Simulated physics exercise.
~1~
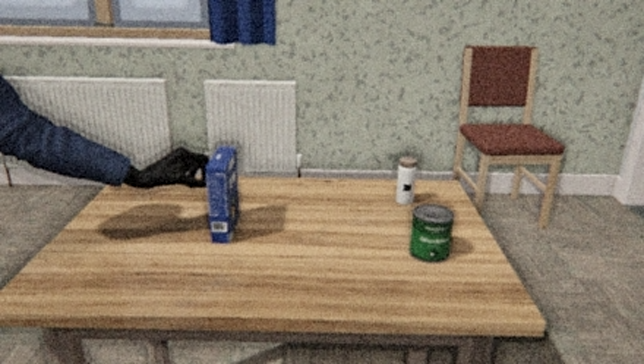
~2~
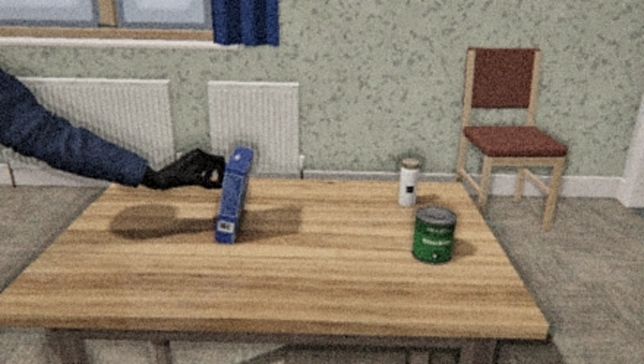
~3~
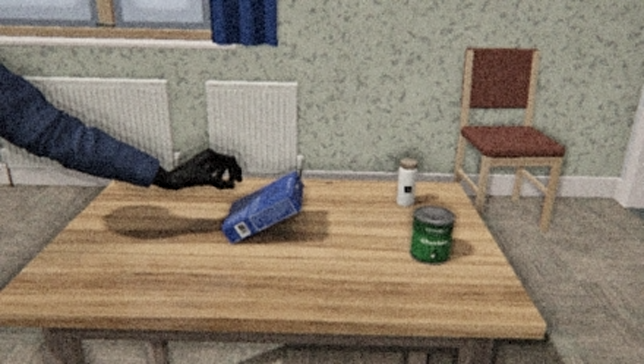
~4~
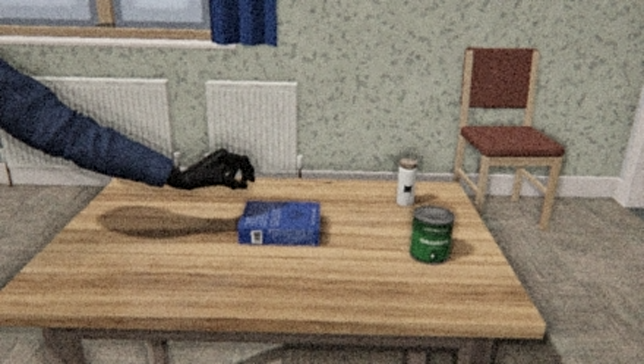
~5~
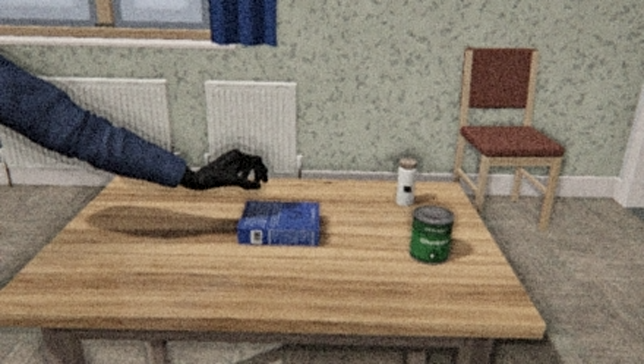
A blue packet is pushed rightward by a gloved hand, tips over and lies on the table.
